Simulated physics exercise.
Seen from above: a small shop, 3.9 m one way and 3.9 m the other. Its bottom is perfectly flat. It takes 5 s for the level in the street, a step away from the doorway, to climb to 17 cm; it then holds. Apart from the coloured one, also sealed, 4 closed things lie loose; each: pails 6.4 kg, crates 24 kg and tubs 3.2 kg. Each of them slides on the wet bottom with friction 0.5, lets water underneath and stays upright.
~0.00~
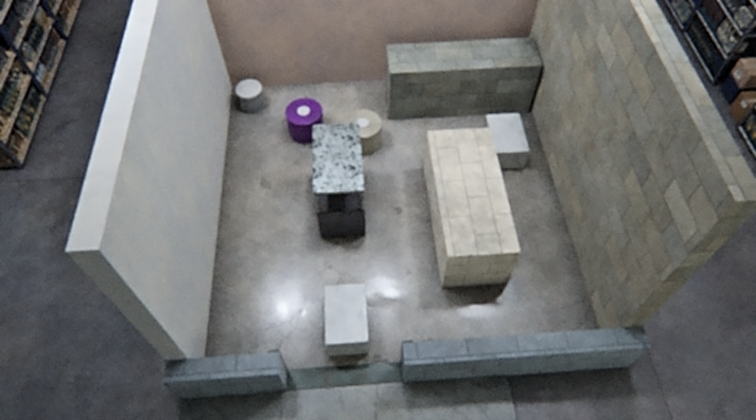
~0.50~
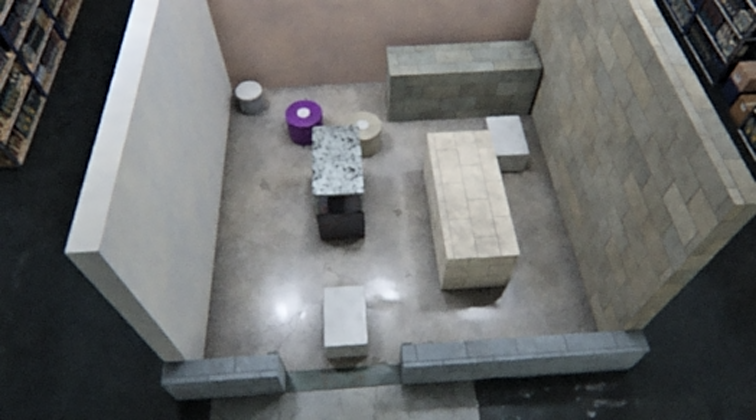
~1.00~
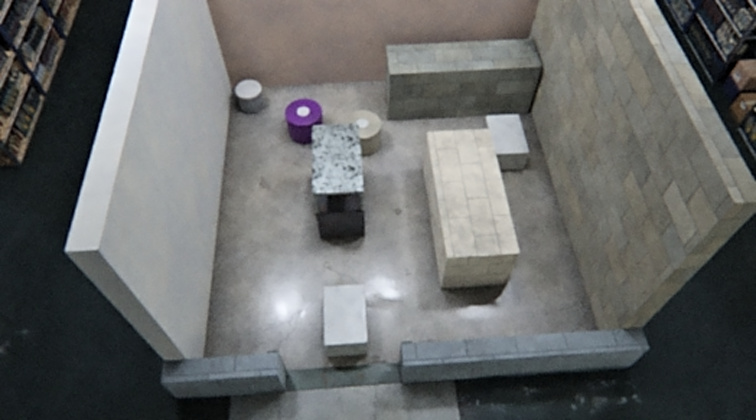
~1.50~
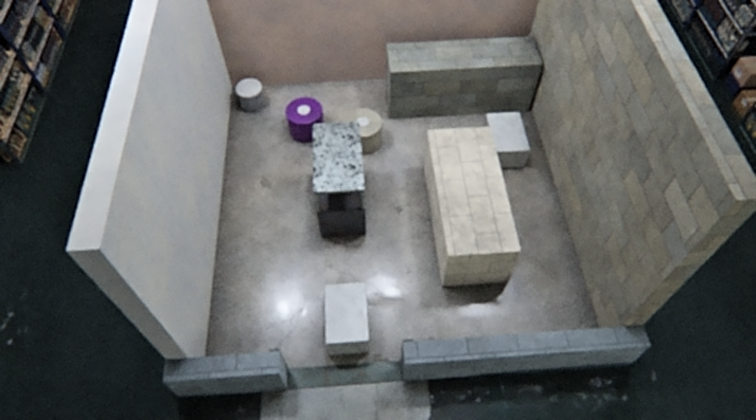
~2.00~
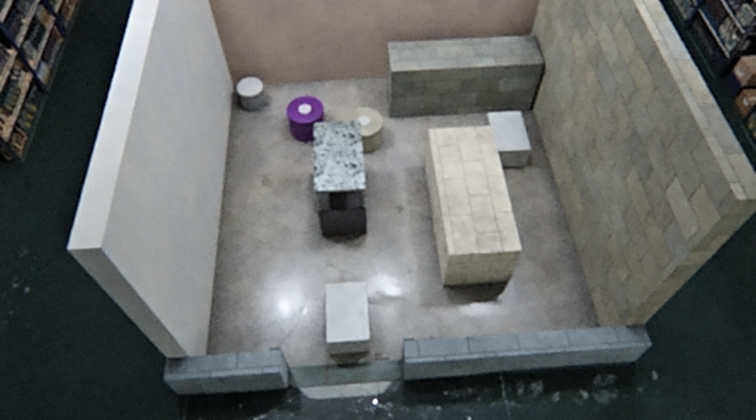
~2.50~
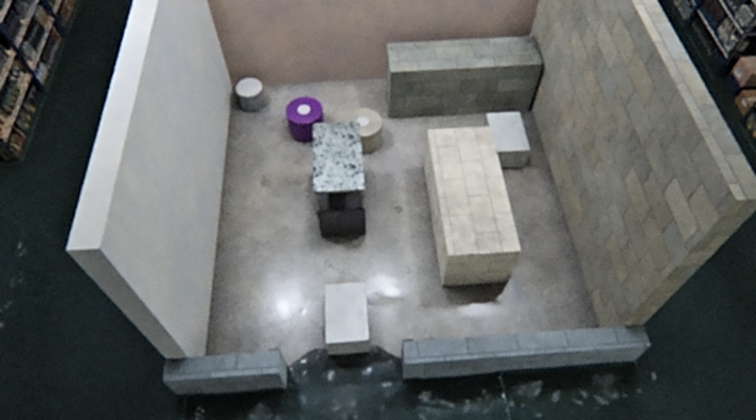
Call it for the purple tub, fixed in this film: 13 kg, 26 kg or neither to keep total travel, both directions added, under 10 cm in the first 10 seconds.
13 kg.
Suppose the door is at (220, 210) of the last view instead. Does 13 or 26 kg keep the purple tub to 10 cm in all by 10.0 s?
With that change, the big one is needed.
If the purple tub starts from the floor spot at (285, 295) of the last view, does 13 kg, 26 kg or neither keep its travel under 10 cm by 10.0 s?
Just the heavier works.
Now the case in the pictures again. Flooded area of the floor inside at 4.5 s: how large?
Roughly 4.0 m2.
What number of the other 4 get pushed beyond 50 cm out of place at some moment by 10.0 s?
It works out to 1.
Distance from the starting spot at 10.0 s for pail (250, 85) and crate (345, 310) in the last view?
Respectively 20 and 20 cm.
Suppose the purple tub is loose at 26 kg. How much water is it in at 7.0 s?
2 cm, roughly.
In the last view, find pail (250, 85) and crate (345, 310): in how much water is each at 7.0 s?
Some 4 cm at the first, some 6 cm at the second.
After 3.5 s the purple tub would be 0 cm from its start with 13 kg and 0 cm from its start with 26 kg; 0 cm of water round it then.
After 4.5 s the purple tub would be 0 cm from its start with 13 kg and 0 cm from its start with 26 kg; 0 cm of water round it then.
After 7.0 s the purple tub would be 0 cm from its start with 13 kg and 0 cm from its start with 26 kg; 2 cm of water round it then.
After 10.0 s the purple tub would be 0 cm from its start with 13 kg and 0 cm from its start with 26 kg; 7 cm of water round it then.
